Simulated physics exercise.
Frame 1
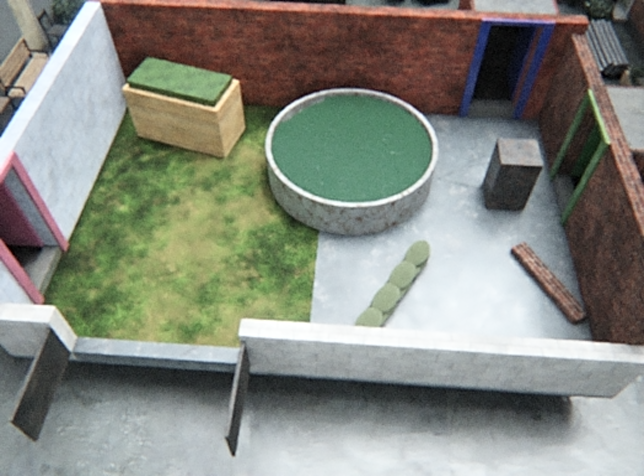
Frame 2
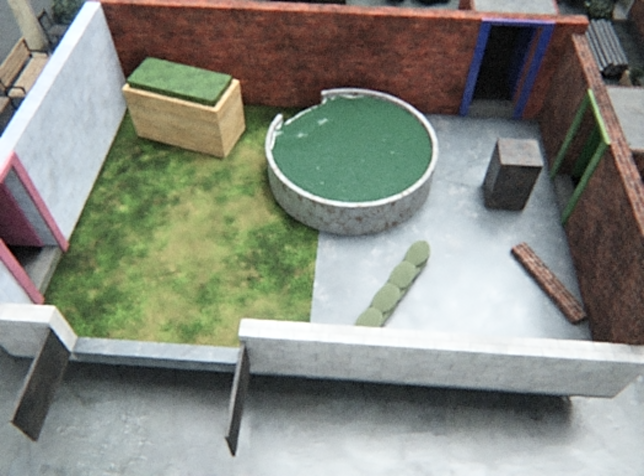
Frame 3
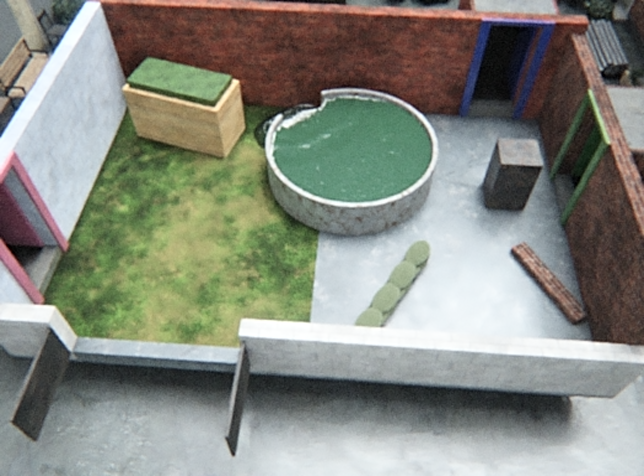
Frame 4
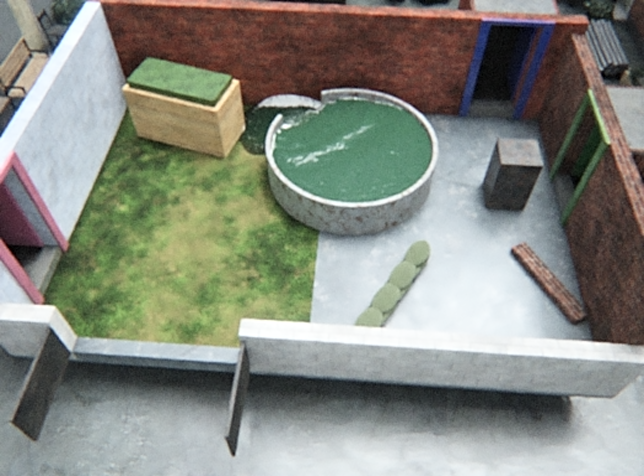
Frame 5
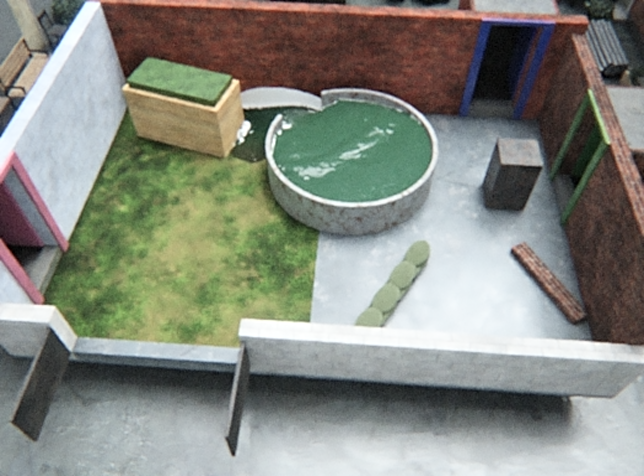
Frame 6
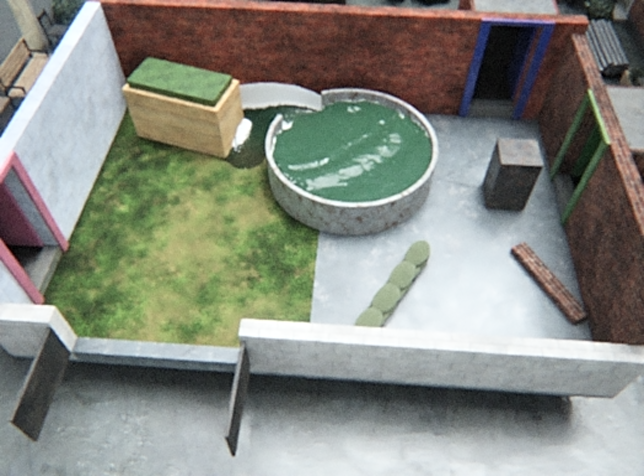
A round pool of green water broke open at its back left edge in a walled garden, and water slid out behind it to the corner of a wooden box, foaming white there.
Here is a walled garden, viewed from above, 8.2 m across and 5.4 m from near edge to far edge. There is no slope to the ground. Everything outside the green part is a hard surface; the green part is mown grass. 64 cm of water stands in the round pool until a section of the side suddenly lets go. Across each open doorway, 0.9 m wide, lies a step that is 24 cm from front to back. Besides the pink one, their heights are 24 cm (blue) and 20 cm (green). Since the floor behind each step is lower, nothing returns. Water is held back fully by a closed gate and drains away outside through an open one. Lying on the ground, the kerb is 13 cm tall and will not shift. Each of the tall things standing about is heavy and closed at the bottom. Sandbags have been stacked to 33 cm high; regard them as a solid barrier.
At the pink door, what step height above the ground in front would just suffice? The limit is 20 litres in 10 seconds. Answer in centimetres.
7 cm.
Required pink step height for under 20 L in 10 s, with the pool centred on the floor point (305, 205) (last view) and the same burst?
Then close to 7.5 cm.
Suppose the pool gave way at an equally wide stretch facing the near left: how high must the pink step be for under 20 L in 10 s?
Then roughly 12.5 cm.
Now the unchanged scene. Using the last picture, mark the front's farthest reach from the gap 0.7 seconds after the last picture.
Near pixel (130, 104).
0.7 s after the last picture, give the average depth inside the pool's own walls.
Around 51 centimetres.
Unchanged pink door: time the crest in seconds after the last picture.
I'd say near 7.0 seconds.
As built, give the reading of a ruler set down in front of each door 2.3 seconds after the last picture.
Door by door in cm - blue 3, green 0, pink 0.
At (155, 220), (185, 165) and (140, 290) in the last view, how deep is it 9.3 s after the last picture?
About 9, 7 and 8 cm.
Then, 0.7 s after the last picture water covers 10 % of the floor, deepest (49 cm) near (298, 112); it has not reached the pink door.
Then, 2.3 s after the last picture water covers 35 % of the floor, deepest (52 cm) near (189, 113); it has not reached the pink door.
Then, 9.3 s after the last picture water covers 85 % of the floor, deepest (19 cm) near (289, 112); 9 cm at the pink door, 0 litres in over its 18 cm step.
At the pink door as built, the water peaked near 12 cm, 7.1 s after the last picture.
With a step of 6 cm, 30 litres would have come in within the 10 s; with 8 cm, 11 litres. So under 20 litres takes about 7 cm.
